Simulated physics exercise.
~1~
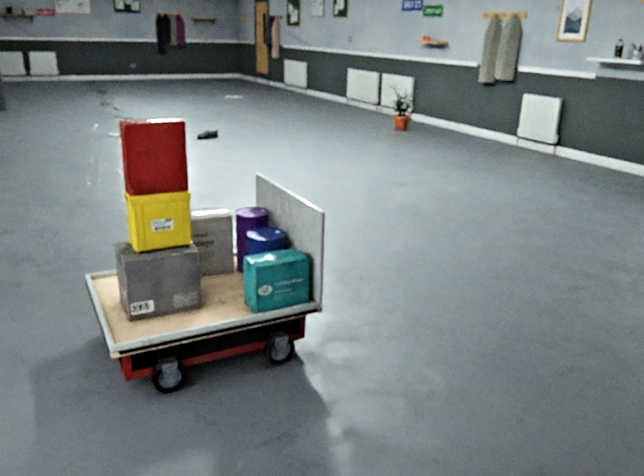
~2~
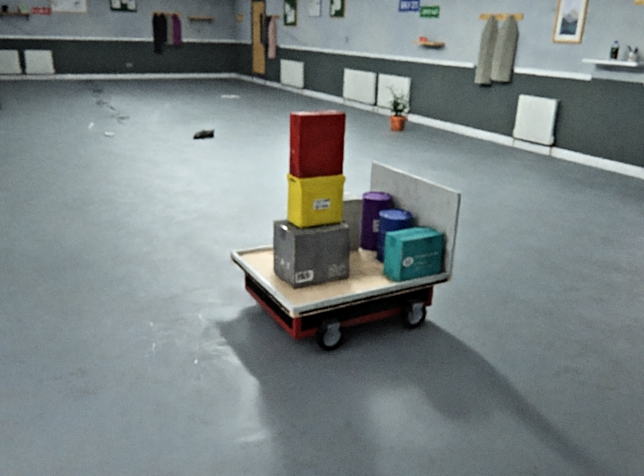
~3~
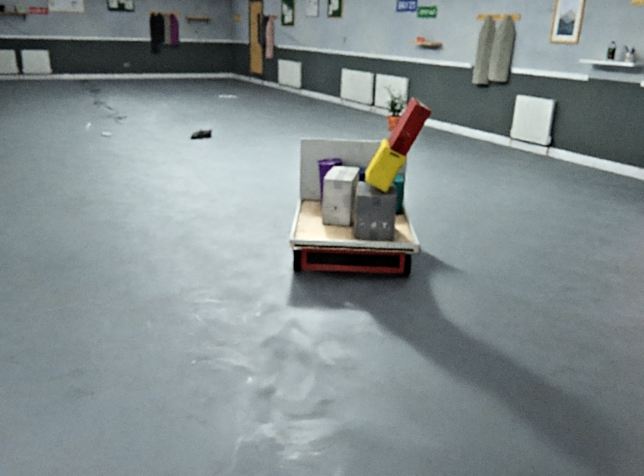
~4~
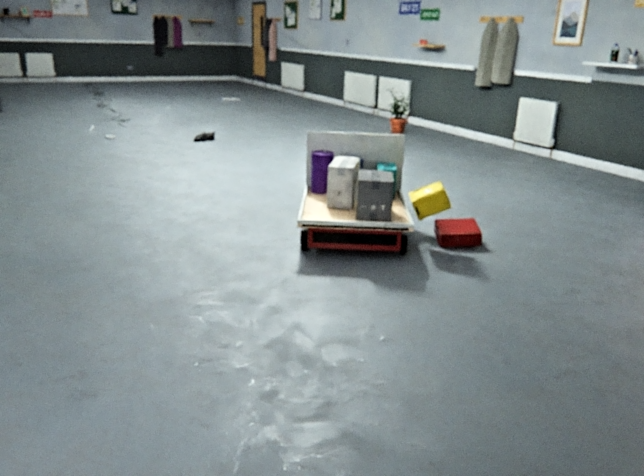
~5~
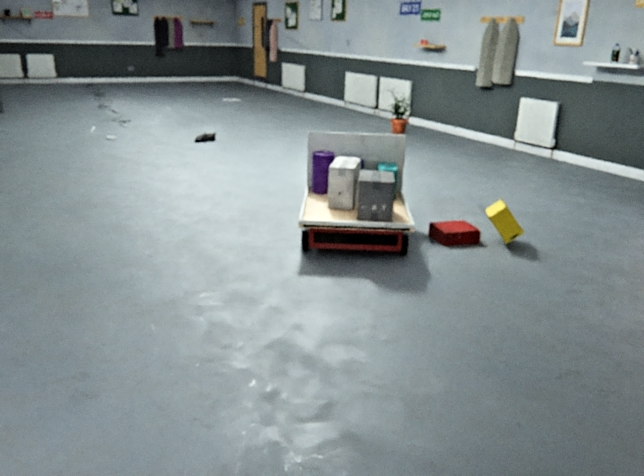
The video shows a flat cart loaded with boxes and canisters rolling rightward across a grey floor and turning away, as the stacked red box and yellow tote tip and fall off its right side, coming to rest on the floor beside the stopped cart.
